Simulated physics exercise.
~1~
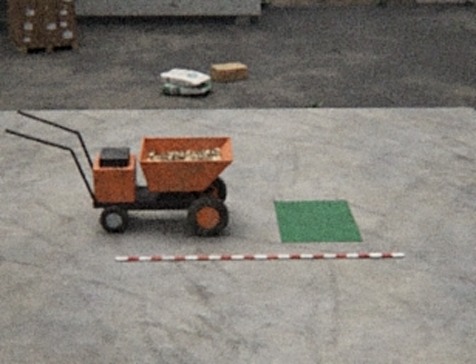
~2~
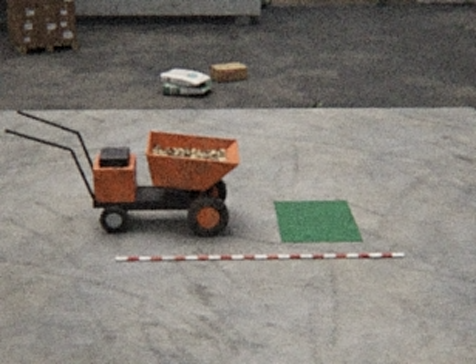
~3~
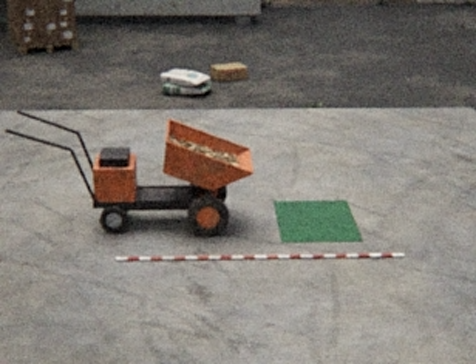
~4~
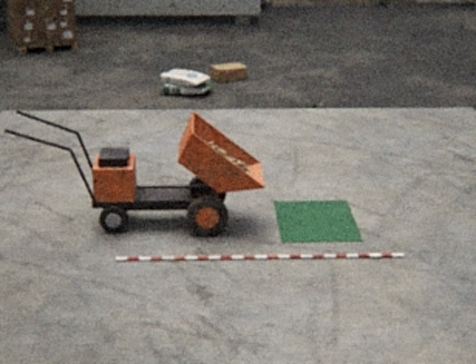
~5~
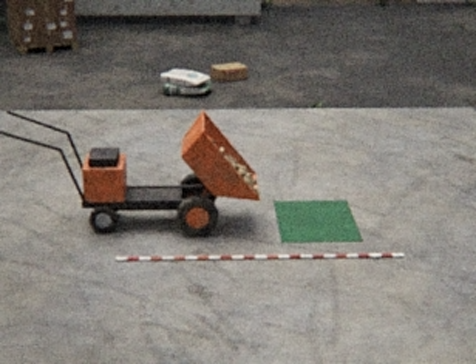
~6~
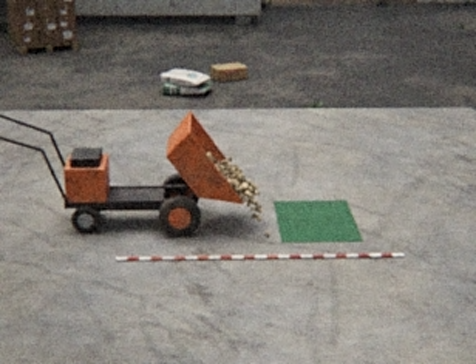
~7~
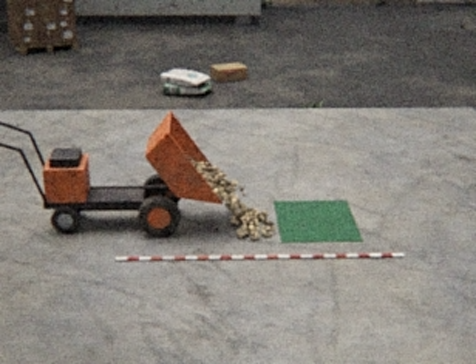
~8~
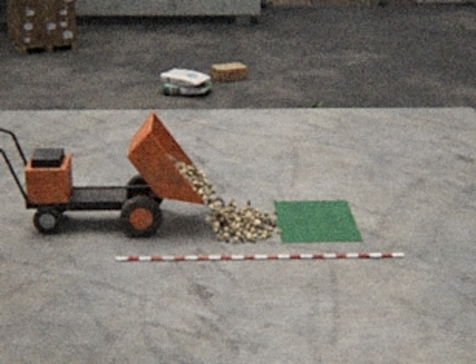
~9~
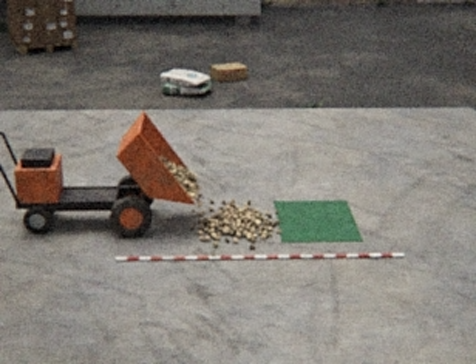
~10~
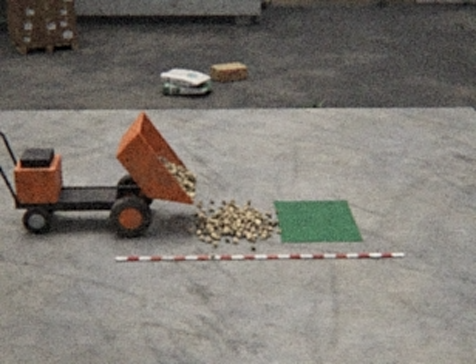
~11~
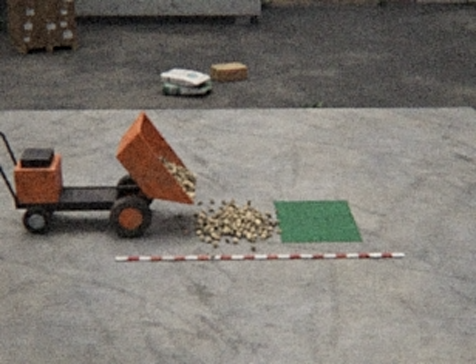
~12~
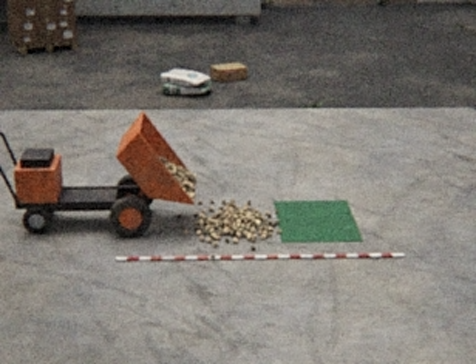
An orange powered barrow loaded with crushed rock stands on a concrete floor, its handles at the left, with a green sheet flat on the ground to its right and a red-and-white staff in front. Its tray begins to tip toward the sheet, rising steeply while the stones stay in. The machine then rolls left as the tray reaches its full tilt, and stones start pouring over the lip. They pile up on the bare floor just left of the sheet. Finally the barrow stops with its tray still raised, some stones left inside and the sheet practically bare.
